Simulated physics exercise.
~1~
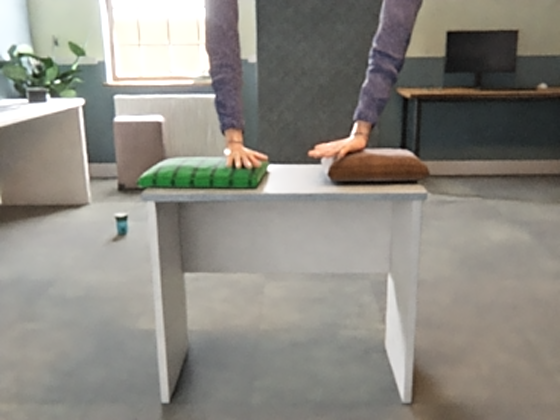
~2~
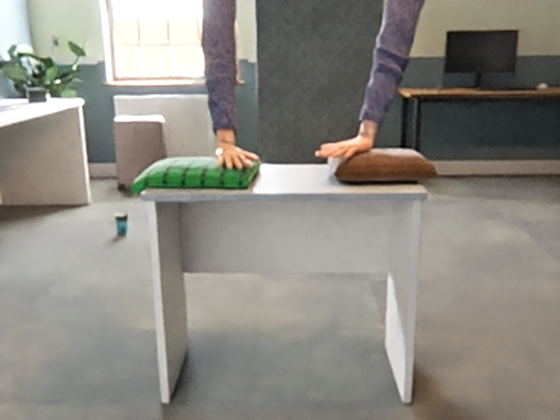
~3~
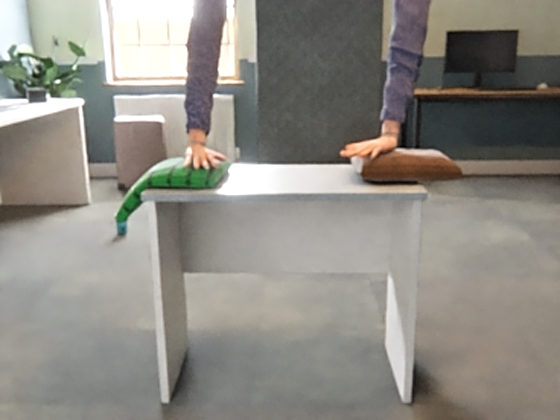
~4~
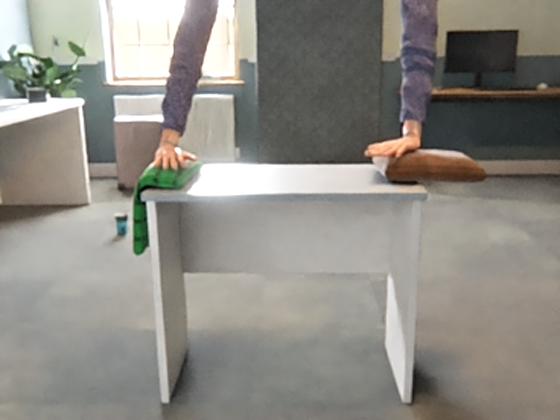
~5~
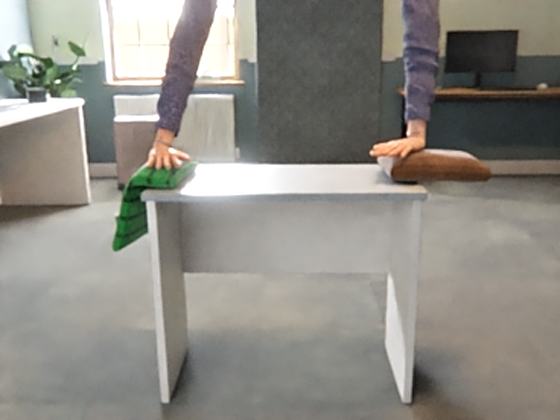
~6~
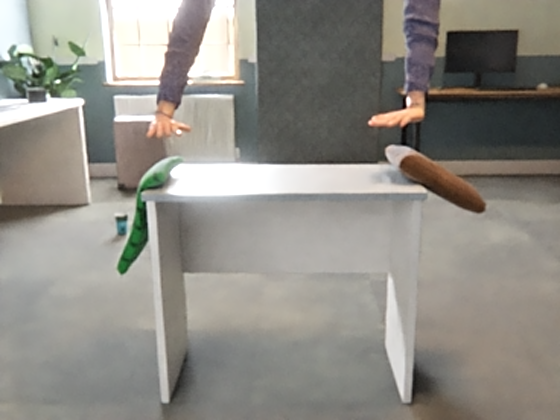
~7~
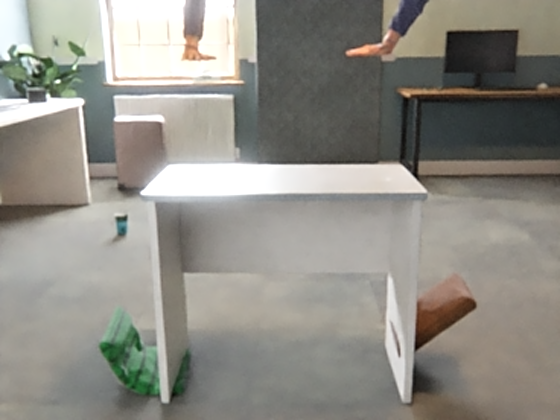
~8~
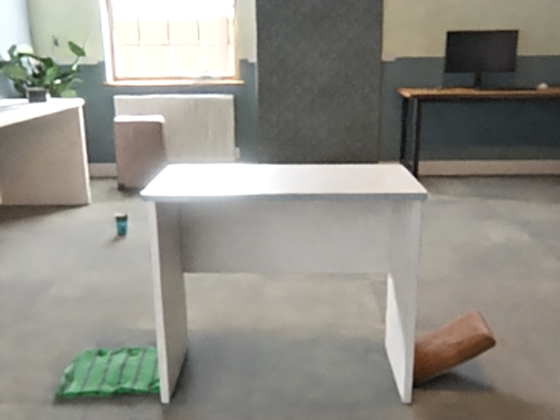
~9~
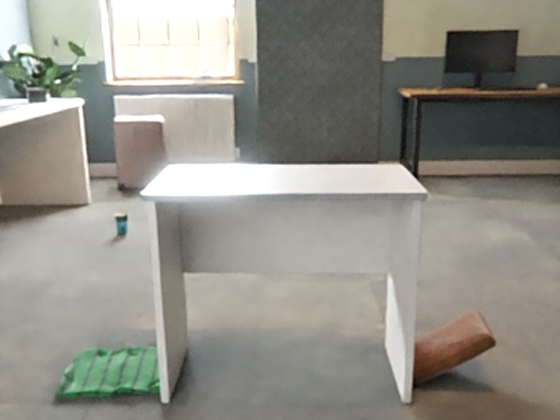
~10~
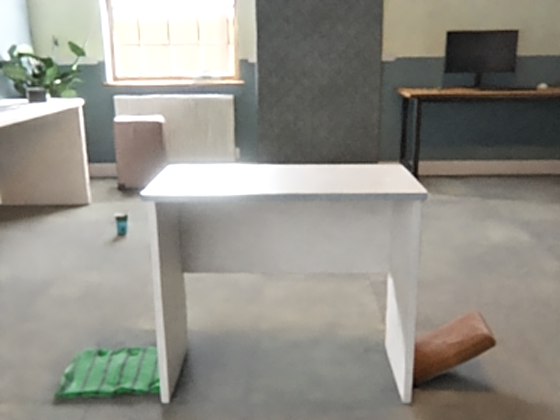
Two hands push a green folded blanket and a brown sack apart off a bench.
